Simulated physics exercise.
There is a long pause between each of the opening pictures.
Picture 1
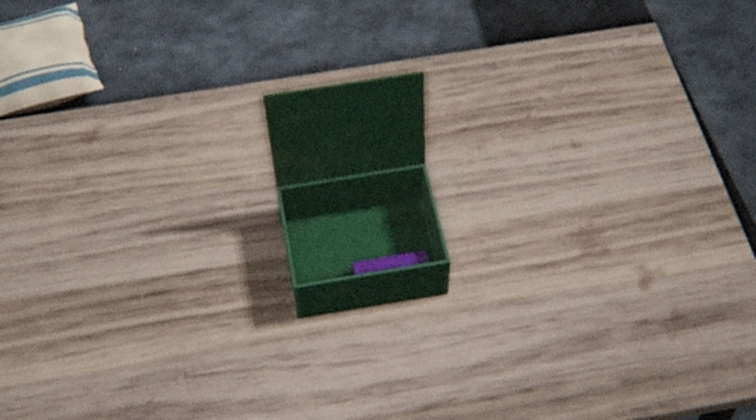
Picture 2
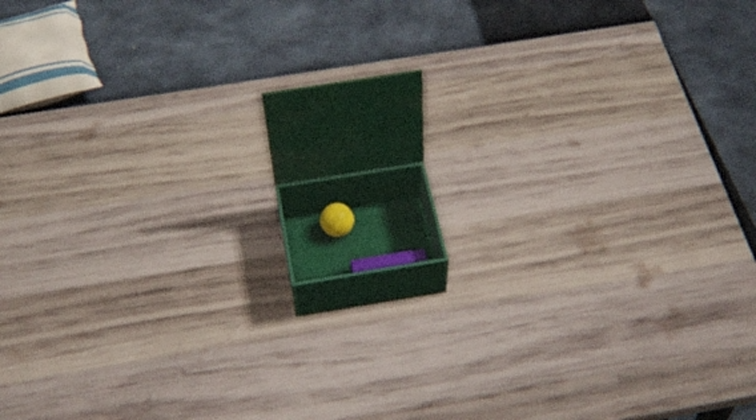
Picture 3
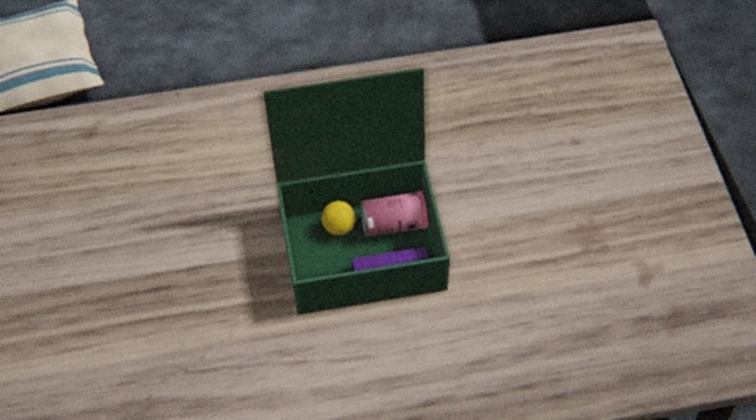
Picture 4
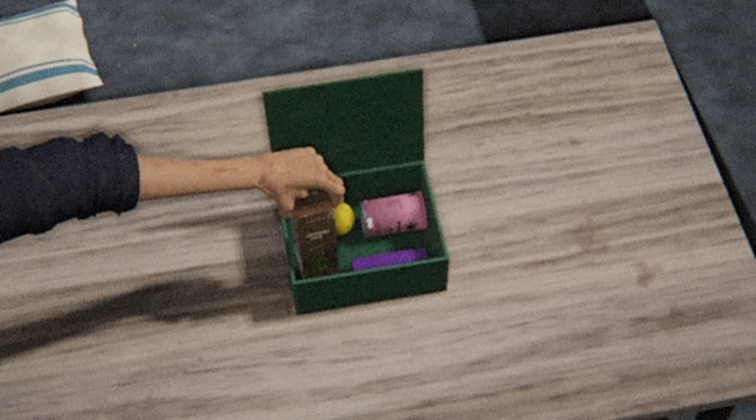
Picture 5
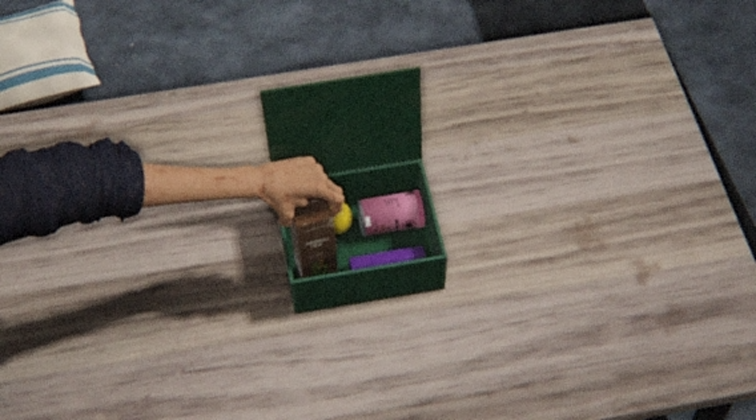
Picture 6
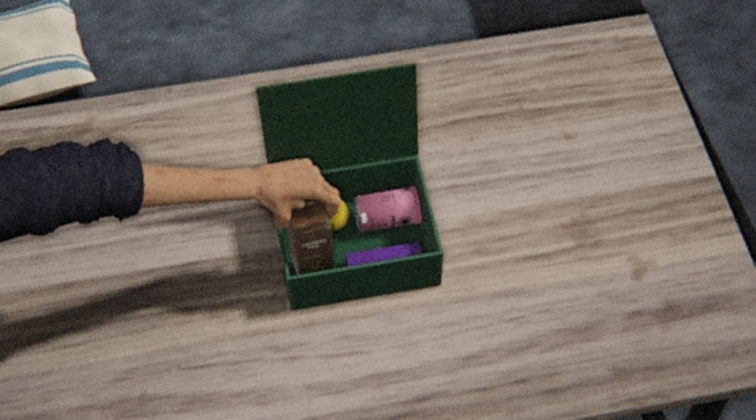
A hand lowering a brown carton into the left side of an open green box holding a lemon, pink tin and purple item.
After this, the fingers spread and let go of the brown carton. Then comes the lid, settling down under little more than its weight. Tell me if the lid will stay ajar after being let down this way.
It will stay ajar.
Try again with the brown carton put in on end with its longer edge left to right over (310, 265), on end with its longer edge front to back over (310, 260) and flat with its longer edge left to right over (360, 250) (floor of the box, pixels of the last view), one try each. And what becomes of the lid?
On the first go it can't shut, on the second it can't shut, and on the third it comes down fully.
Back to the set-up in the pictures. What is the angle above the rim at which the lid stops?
The lid sits around 45° above the rim.
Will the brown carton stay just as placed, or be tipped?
Simply put, the brown carton remains unturned.
Then, 1.00 s past the last view, lid starting down.
Then, 1.30 s past the last view, lid 79° above the rim.
Then, 1.60 s past the last view, lid 57° above the rim.
Then, 1.70 s past the last view, lid 47° above the rim.
Finally, lid 43° above the rim; all 4 still in place. Final places as the last picture's camera would see them, brown carton near (311, 243).
